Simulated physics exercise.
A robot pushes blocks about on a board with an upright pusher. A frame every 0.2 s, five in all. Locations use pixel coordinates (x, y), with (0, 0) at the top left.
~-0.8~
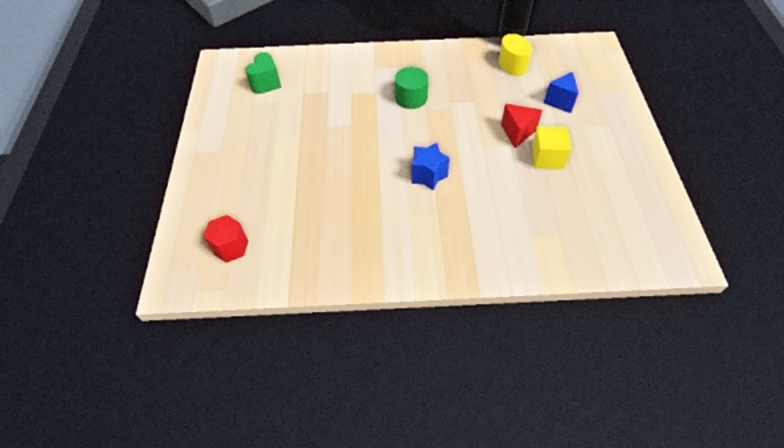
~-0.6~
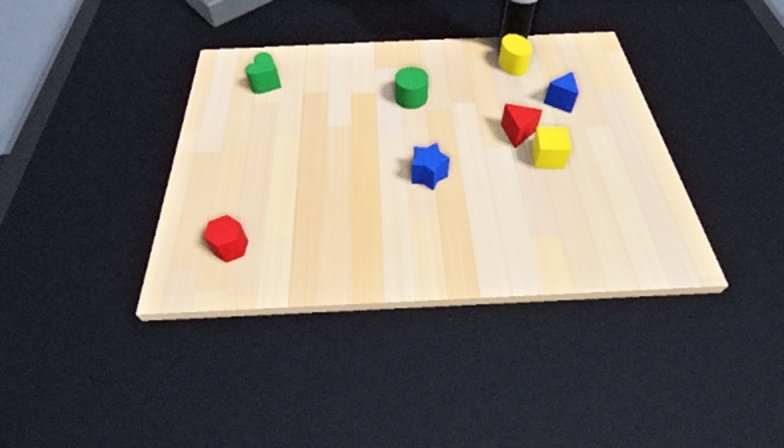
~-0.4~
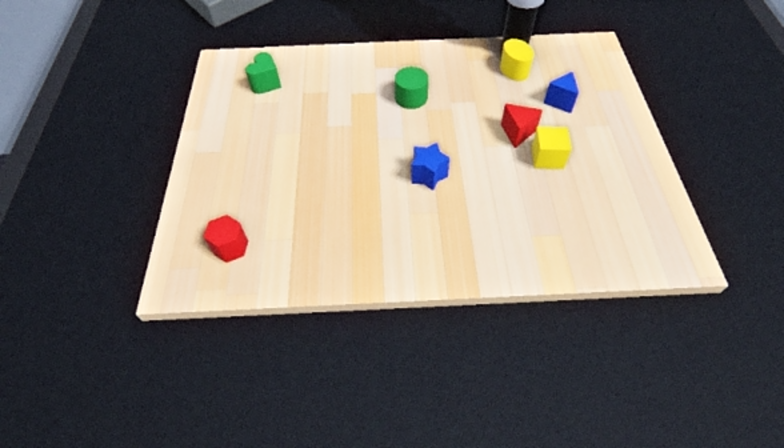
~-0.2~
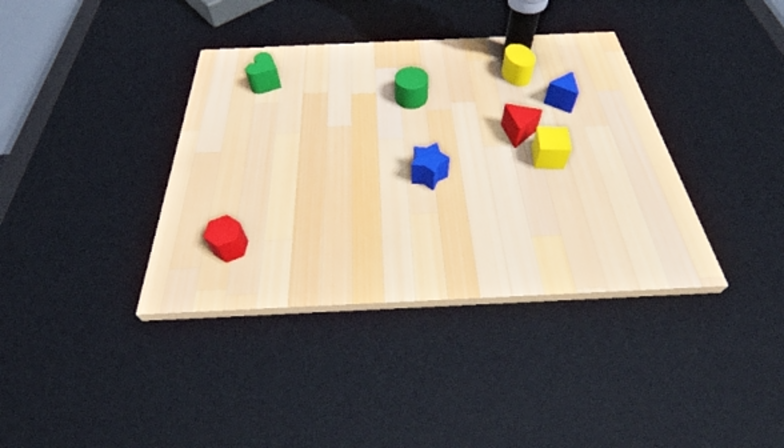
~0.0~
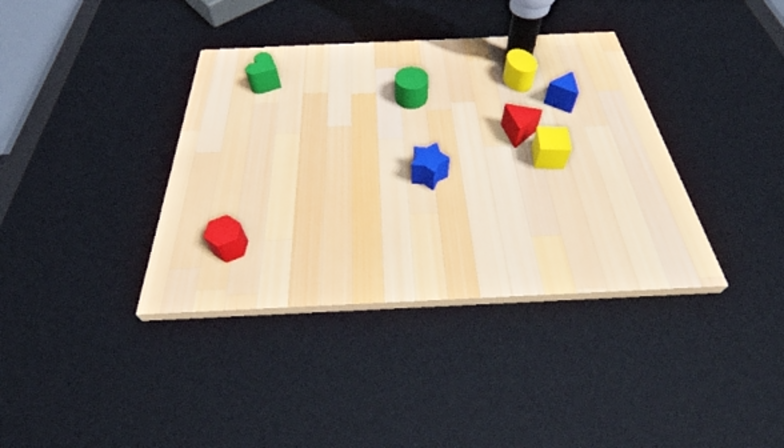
To begin with, colored blocks sit scattered on a light wooden board, with a dark upright pusher at the top edge behind a yellow rounded block. The pusher then moves forward and nudges the yellow block slightly down the board, closer to the red and blue triangular blocks, while the others stay still.
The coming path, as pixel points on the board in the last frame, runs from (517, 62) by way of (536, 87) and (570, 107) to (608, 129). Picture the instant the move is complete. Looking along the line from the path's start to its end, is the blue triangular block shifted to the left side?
Final answer: Yes.
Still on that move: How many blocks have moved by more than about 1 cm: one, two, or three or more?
Two blocks shift.
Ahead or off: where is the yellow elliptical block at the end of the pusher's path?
The pusher no longer has it in front.
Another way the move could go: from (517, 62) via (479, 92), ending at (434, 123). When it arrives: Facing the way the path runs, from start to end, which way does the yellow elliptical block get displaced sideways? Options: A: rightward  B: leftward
B: Leftward.
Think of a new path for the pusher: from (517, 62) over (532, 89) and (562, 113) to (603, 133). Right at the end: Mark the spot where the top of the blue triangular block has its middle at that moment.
For the centre of its top, I'd go with (630, 101).
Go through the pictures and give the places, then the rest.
Pusher's lower end (512, 33); yellow elliptical block (517, 44); red triangular block (523, 113); blue triangular block (567, 82), in the first picture.
Pusher (514, 38); blocks still, in the second picture.
Pusher (516, 43); yellow elliptical block (519, 49), in the third picture.
Pusher (517, 48); yellow elliptical block (521, 55), in the fourth picture.
Pusher (519, 53); yellow elliptical block (522, 60); red triangular block (523, 113); blue triangular block (567, 82), in the fifth picture.
What follows on the original path. One third of the way, pusher (538, 78); yellow elliptical block (529, 85), turned 40° clockwise.
Two thirds of the way, pusher (574, 99); yellow elliptical block (531, 89), turned 60° clockwise; blue triangular block (600, 99), turned 10° anticlockwise.
At the end, pusher (612, 120); yellow elliptical block (531, 89), turned 60° clockwise; red triangular block still; blue triangular block (641, 121), turned 15° anticlockwise.
